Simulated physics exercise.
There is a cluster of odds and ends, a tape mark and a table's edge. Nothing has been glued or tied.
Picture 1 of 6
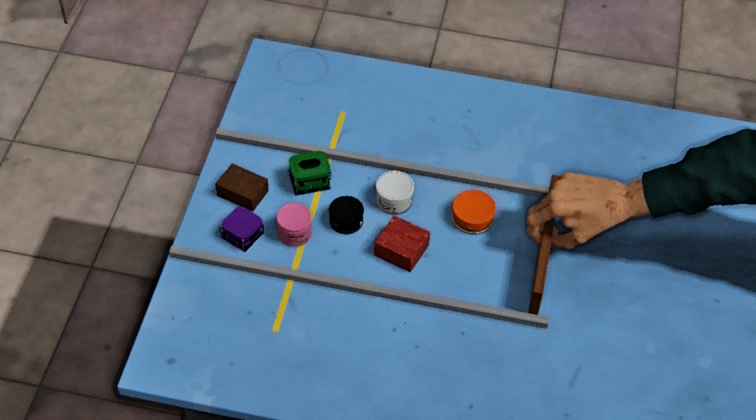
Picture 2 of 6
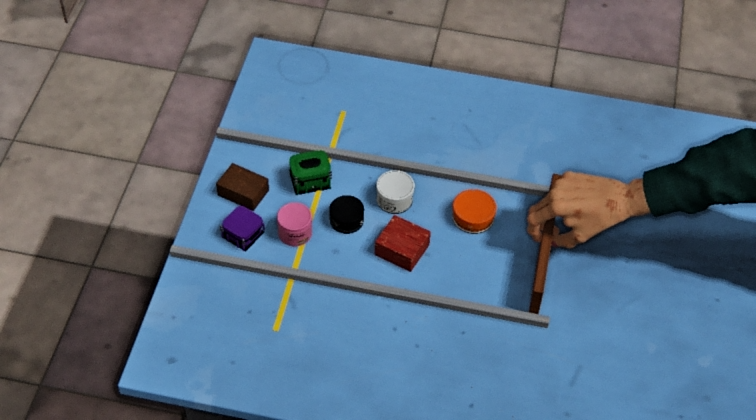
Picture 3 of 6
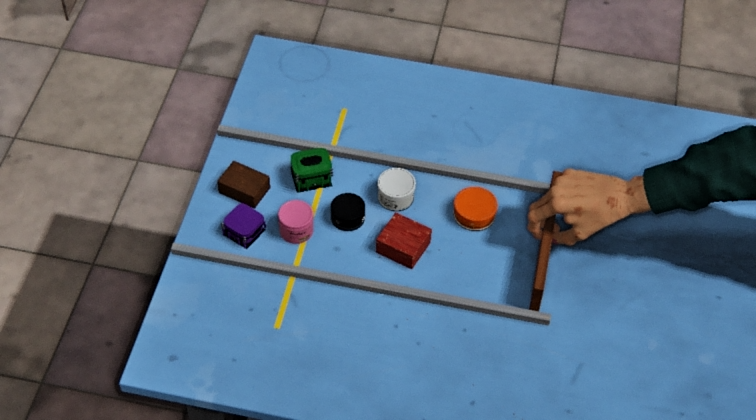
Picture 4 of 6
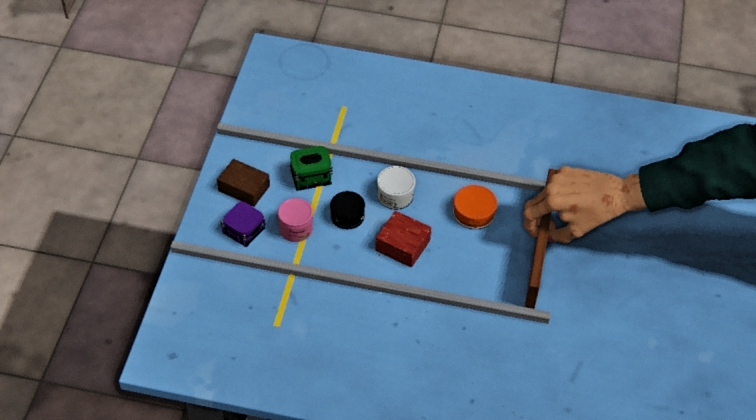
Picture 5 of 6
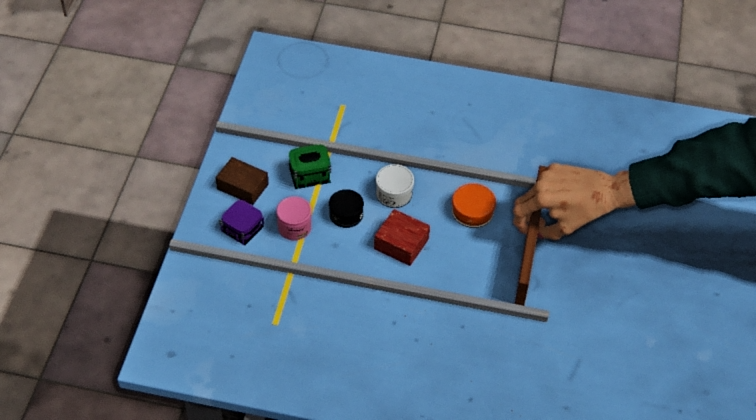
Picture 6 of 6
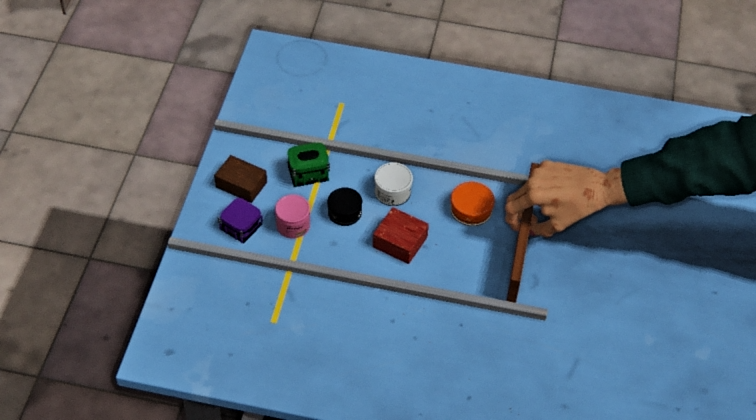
We see small colored blocks and tubs between two gray rails on a blue table marked with yellow tape, as a hand holds a brown board upright at the right, then slides it slightly left toward the orange pot.
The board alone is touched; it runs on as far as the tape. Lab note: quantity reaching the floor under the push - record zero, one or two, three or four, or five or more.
Missing from the table at the end: None.
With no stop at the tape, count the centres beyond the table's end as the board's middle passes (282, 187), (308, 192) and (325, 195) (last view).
That makes 1, 0, 0.
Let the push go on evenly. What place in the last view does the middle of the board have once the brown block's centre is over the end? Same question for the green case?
Middle approx. at (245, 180), then approx. at (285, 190).
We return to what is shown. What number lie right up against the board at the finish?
I count 2 of them.
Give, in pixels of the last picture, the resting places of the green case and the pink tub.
About (231, 144), and the other about (247, 208).
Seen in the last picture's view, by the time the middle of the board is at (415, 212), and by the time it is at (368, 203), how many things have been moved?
Answer - first 3, then 5.
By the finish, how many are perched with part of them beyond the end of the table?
Number: 0.
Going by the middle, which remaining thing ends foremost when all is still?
Result: Green case.
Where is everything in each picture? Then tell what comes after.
In the first frame, brown block (242, 188); purple case (242, 229); green case (310, 173); board (545, 244); tape (311, 214).
In the second frame, purple case (243, 228); white pot (395, 192).
In the third frame, green case (311, 169); orange pot (475, 209).
In the fourth frame, brown block (244, 182); pink tub (296, 221).
In the fifth frame, purple case (242, 222); black tub (346, 209).
In the sixth frame, brown block (241, 179); purple case (241, 220); green case (308, 164); board (524, 232); tape (310, 206).
Soon after, none off yet; brown block at rest near (241, 179); purple case at rest near (241, 220); green case at rest near (308, 164).
Then, none off yet; brown block at rest near (241, 179); purple case at rest near (241, 220); green case at rest near (307, 164).
Further on, none off yet; brown block at rest near (241, 179); purple case at rest near (241, 220); green case moved about its own width near (261, 151).
At rest, the number that fall off is zero.
